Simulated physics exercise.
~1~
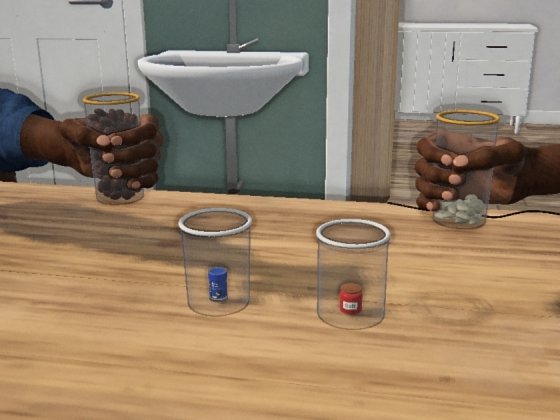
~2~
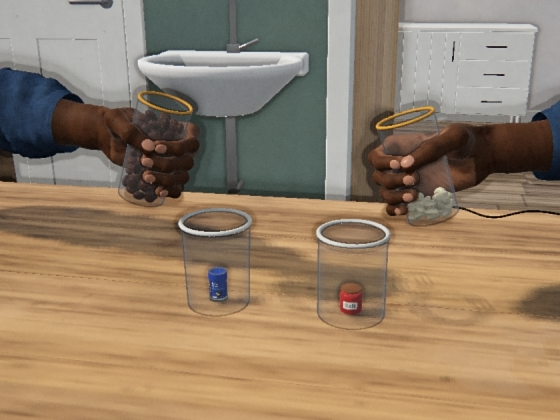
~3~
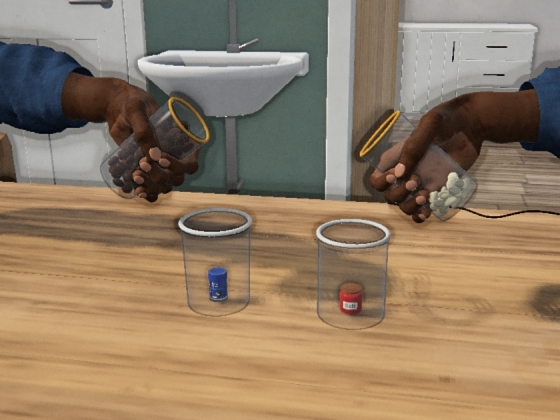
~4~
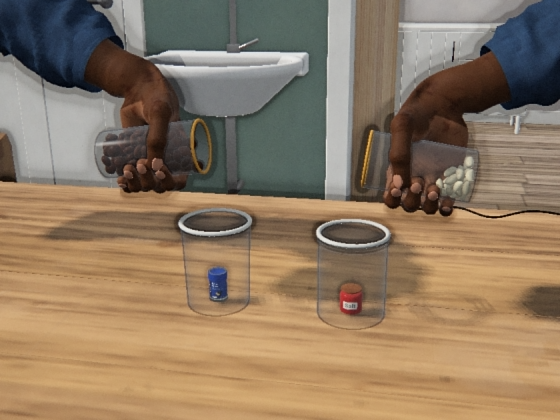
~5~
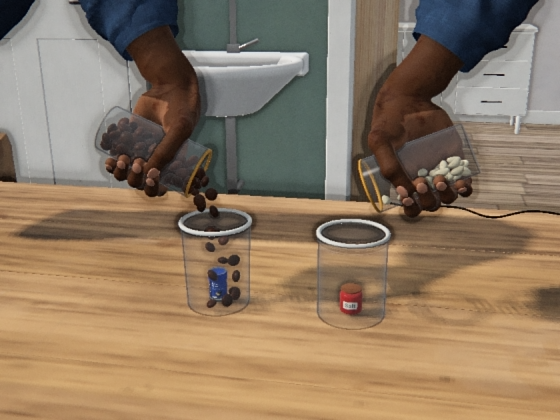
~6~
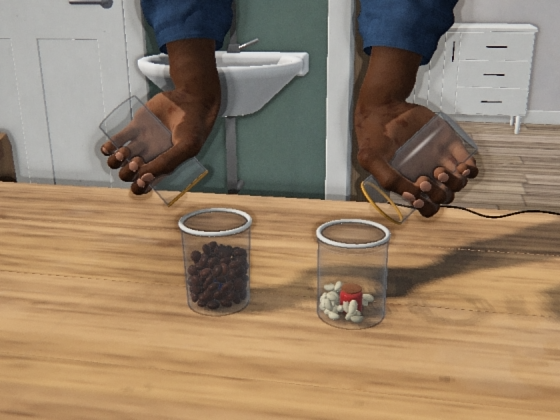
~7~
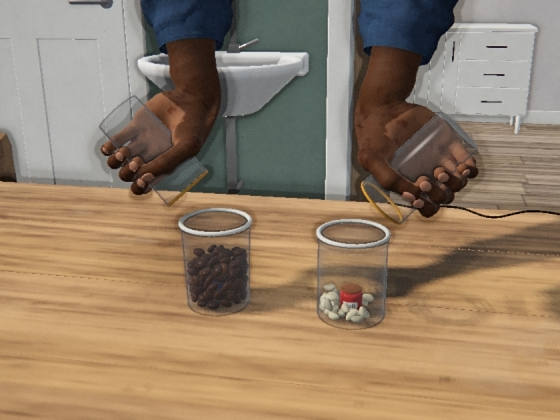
Two hands tipping cups of dark beans and pale pebbles into clear containers, burying a blue object but leaving a red one showing.
